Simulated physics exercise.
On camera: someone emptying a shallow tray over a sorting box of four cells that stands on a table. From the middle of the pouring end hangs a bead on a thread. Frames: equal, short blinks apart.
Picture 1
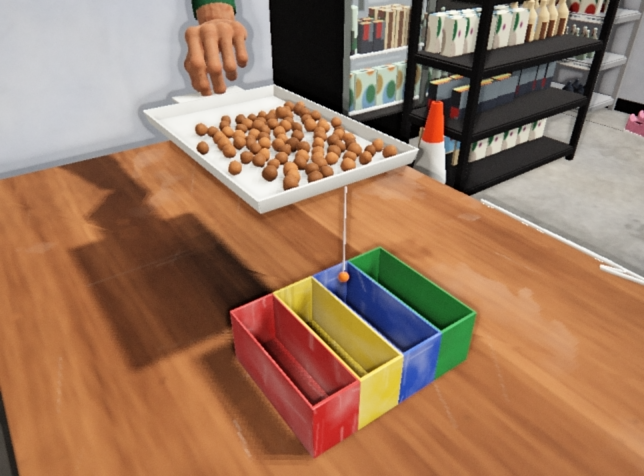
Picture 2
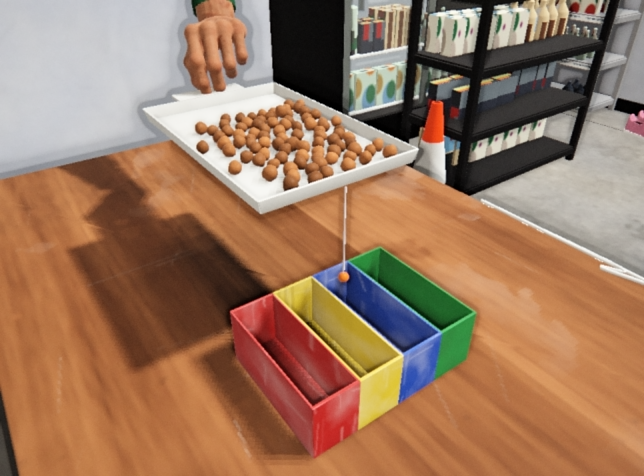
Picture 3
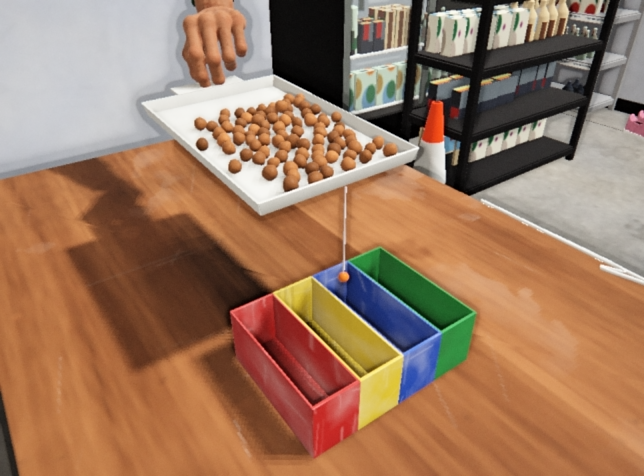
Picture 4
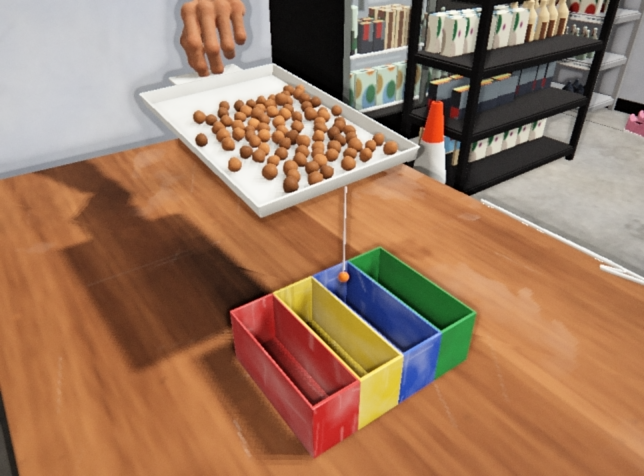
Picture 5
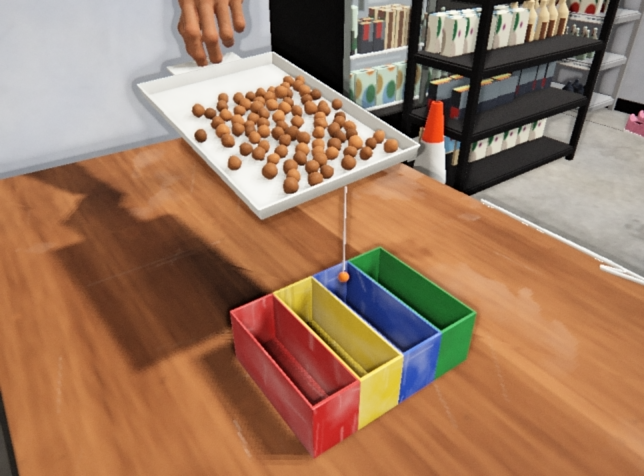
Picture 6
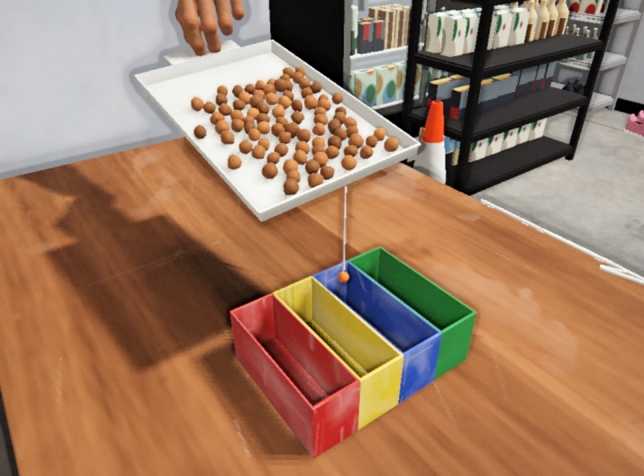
A hand raising the back of a white tray of hazelnuts, its front left corner dipping slightly above a four-coloured sorting box.
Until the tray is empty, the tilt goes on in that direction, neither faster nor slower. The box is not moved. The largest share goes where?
To the red cell.
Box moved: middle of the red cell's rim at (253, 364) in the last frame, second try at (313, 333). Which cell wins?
The first try: The yellow cell. The second: That red cell.
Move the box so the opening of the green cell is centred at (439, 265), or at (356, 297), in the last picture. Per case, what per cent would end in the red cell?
Approximately 20 percent, followed by approximately 10 percent.
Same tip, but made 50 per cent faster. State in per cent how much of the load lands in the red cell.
That comes out at roughly 50 per cent.
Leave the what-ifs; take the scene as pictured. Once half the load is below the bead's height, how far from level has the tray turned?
Somewhere around 100 degrees.
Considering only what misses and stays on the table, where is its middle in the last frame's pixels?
Somewhere about (187, 444), I'd say.
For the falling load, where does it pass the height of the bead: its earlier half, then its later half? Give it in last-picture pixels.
First roughly (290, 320), then roughly (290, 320).
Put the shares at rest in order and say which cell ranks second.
That's the yellow cell.
Shortly afterwards, tray tipped steeply; the whole lot on the tray.
Next, tray tipped right over; all but a few on the tray; only a few in the red cell; only a few in the yellow cell.
Some moments later, tray tipped past a quarter turn; near a third in the red cell; near a quarter in the yellow cell; a little in the blue cell; only a few in the green cell; near a quarter falling or outside the box.
In the end, tray tipped past a quarter turn; near a third in the red cell; near a quarter in the yellow cell; a little in the blue cell; only a few in the green cell; near a quarter outside the box.
